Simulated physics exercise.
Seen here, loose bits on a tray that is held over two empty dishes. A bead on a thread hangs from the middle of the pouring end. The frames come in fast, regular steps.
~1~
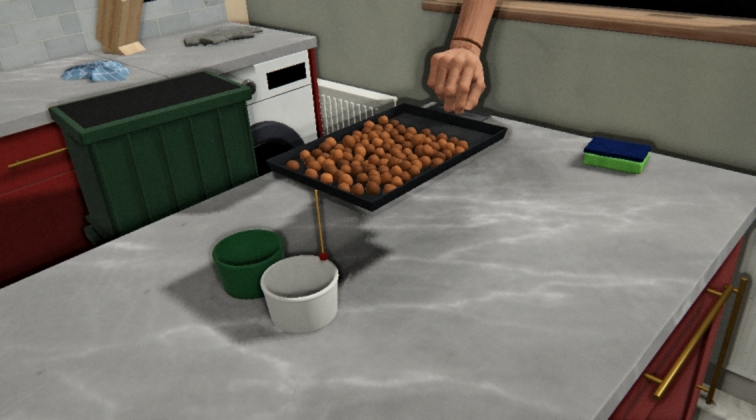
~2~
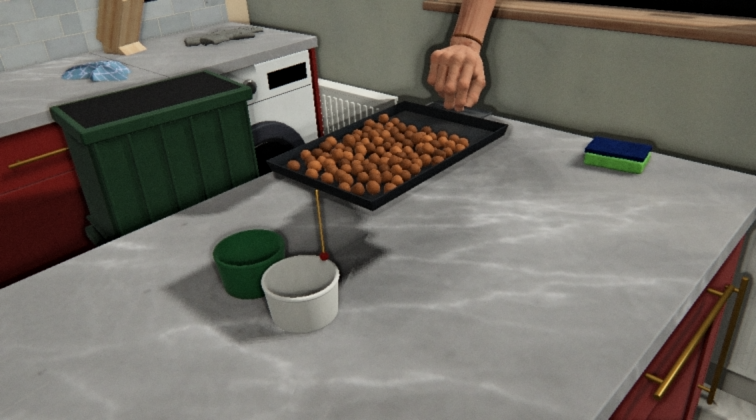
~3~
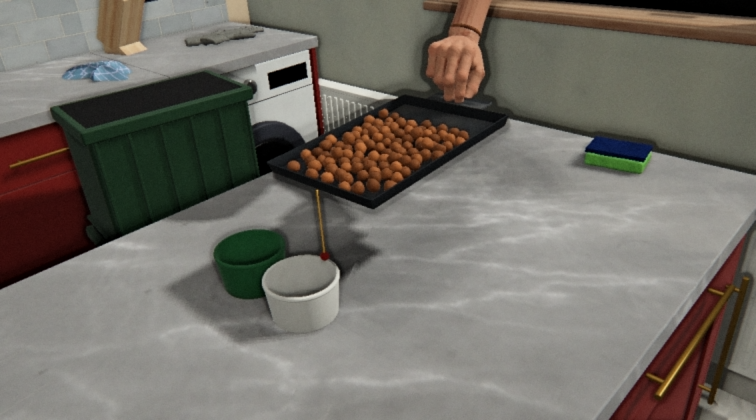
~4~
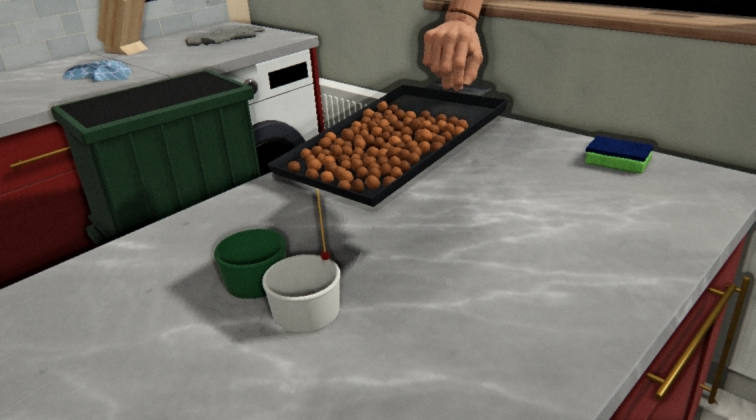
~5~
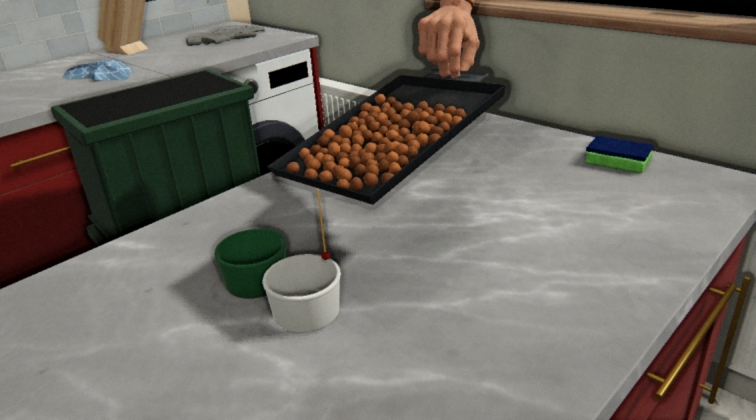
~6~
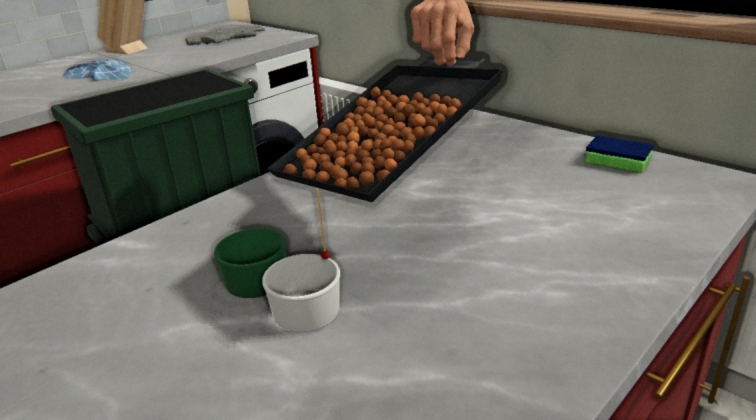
On a kitchen counter, a hand gradually raises the far end of a tray of hazelnuts.
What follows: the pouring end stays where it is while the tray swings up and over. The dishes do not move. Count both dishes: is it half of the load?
Caught overall: The larger part.
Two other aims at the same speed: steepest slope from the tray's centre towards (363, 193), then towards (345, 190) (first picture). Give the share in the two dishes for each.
Near 10 % and 20 %.
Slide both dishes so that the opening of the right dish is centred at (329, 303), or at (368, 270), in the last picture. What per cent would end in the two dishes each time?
In turn 50 and 20 in a hundred.
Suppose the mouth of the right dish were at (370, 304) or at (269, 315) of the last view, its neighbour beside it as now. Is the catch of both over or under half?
The first try: The smaller part. The second: Under half.
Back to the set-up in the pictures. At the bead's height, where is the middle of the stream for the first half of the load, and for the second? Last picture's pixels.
At about (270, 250), then at (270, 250).
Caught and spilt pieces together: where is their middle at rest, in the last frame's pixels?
At about (267, 282).
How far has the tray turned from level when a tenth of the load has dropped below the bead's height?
Near 90 degrees.
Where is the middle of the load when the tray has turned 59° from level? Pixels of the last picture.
Roughly at (322, 129).
Just after the last frame, tray tipped steeply; every one on the tray.
A moment on, tray tipped right over; roughly a third on the tray; about a tenth in the right dish; roughly a quarter in the left dish; just a few outside both; roughly a quarter in the air.
Further on, tray tipped past a quarter turn; roughly a quarter in the right dish; roughly half in the left dish; roughly a quarter outside both; just a few in the air.
When it is over, tray tipped past a quarter turn; roughly a quarter in the right dish; roughly half in the left dish; roughly a quarter outside both; just a few in the air.
